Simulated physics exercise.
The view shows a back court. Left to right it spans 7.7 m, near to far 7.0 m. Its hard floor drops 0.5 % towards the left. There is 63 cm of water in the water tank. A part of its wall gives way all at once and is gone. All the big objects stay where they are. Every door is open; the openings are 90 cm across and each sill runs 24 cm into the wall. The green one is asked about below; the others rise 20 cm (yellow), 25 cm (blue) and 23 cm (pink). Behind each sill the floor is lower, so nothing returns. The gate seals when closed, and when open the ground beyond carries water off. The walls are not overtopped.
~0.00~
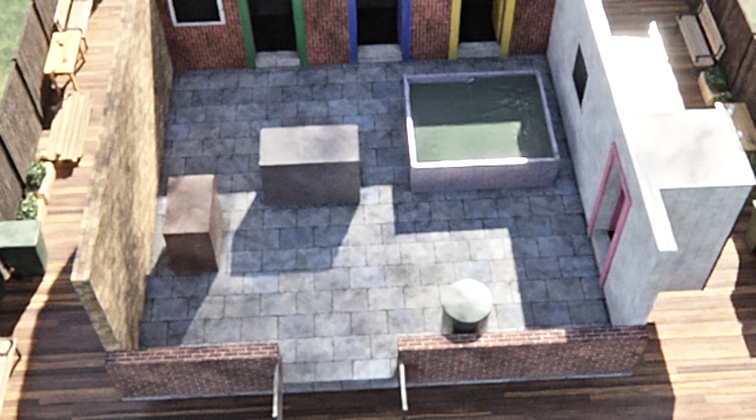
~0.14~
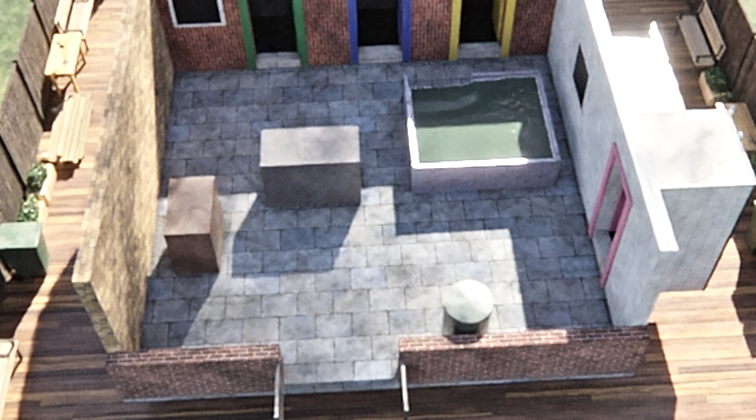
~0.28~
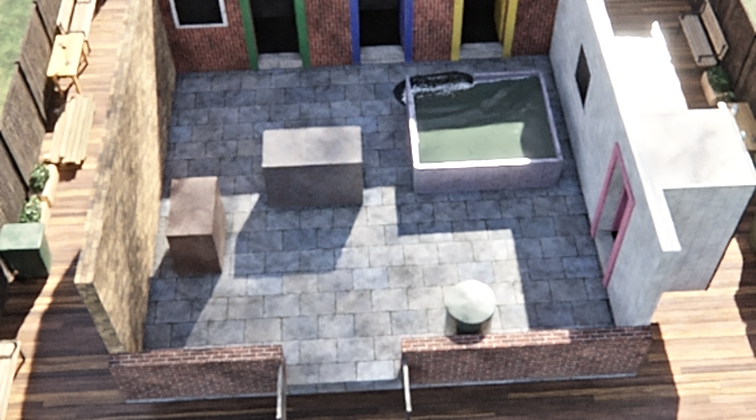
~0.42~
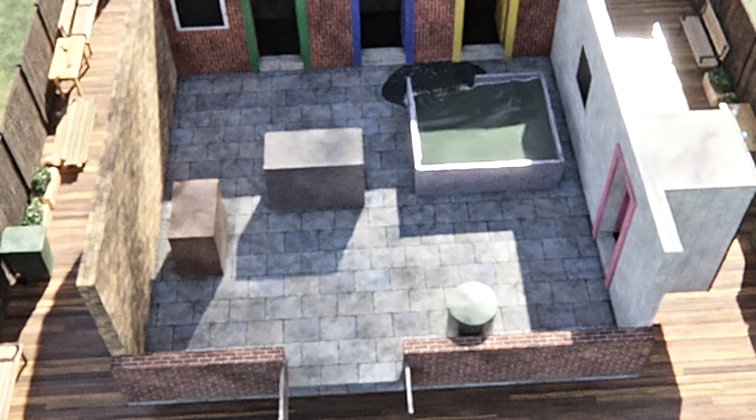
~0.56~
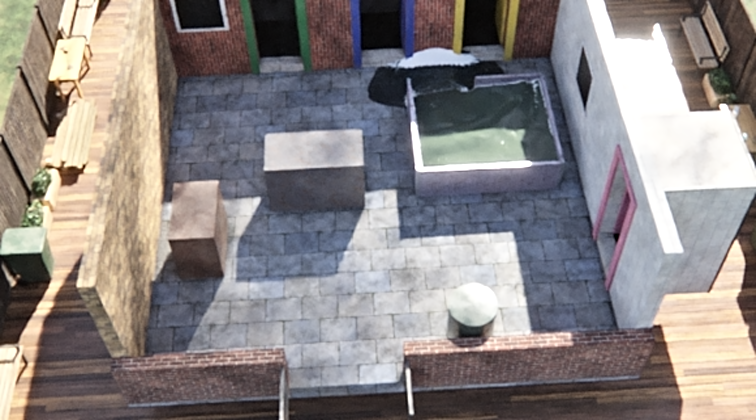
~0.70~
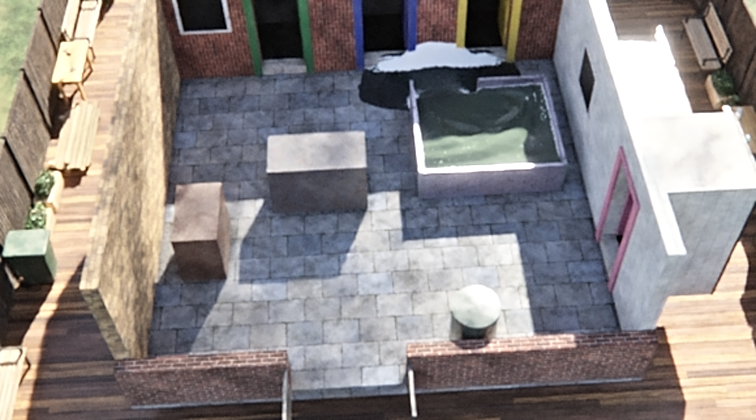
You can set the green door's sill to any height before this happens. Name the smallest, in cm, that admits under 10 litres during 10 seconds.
It would have to be roughly 4.5 cm high.
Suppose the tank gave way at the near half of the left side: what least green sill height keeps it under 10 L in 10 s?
Then roughly 12.5 cm.
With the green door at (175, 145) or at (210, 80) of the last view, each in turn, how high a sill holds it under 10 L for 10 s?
Roughly 16 and 15 cm.
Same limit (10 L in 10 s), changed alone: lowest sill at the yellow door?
About 28 cm at yellow.
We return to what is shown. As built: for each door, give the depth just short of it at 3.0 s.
Depths in cm: Yellow 21, blue 25, pink 0, green 8.
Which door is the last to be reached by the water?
It is the pink one.
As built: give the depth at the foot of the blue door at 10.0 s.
Roughly 10.0 cm deep.
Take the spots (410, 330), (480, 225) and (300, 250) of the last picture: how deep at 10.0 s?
Roughly 4, 2 and 2 cm, in turn.
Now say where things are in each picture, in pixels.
In the first picture, the water tank at (478, 119) is whole and still, 63 cm deep; the green door at (273, 29) is dry.
In the second picture, the gap is on the far side, the front 0.3 m out at a hidden place; the back of the water tank holds 63 cm.
In the third picture, water pours out on the far side and has run 0.8 m, to (447, 75); about 10 cm deep outside, 63 cm at the back.
In the fourth picture, the gap is on the far side, the front 1.2 m out at (420, 64); the back of the water tank holds 63 cm.
In the fifth picture, the gap is on the far side, the front 1.3 m out at (490, 61); the back of the water tank holds 63 cm.
In the sixth picture, the front is at (510, 62), 1.5 m from the gap on the far side; 3.0 m2 of floor is wet, 62 cm left at the back; the green door at (280, 36), 3.4 m from the gap, is still 1.7 m from the nearest water.
After 1.4 s water covers 10 % of the floor, deepest (50 cm) near (426, 71); 2 cm at the green door, 0 litres in over its 19 cm sill.
After 3.0 s water covers 30 % of the floor, deepest (34 cm) near (426, 71); 8 cm at the green door, 0 litres in over its 19 cm sill.
After 10.0 s water covers 90 % of the floor, deepest (13 cm) near (197, 96); 4 cm at the green door, 0 litres in over its 19 cm sill.
At the green door as built, the water arrived by 1.4 s and peaked near 9 cm at 2.6 s.
Run again over the same 10 s with other heights there, 15 litres in over 4 cm, 5 litres over 5.5 cm. The limit of 10 litres is kept from about 4.5 cm up.
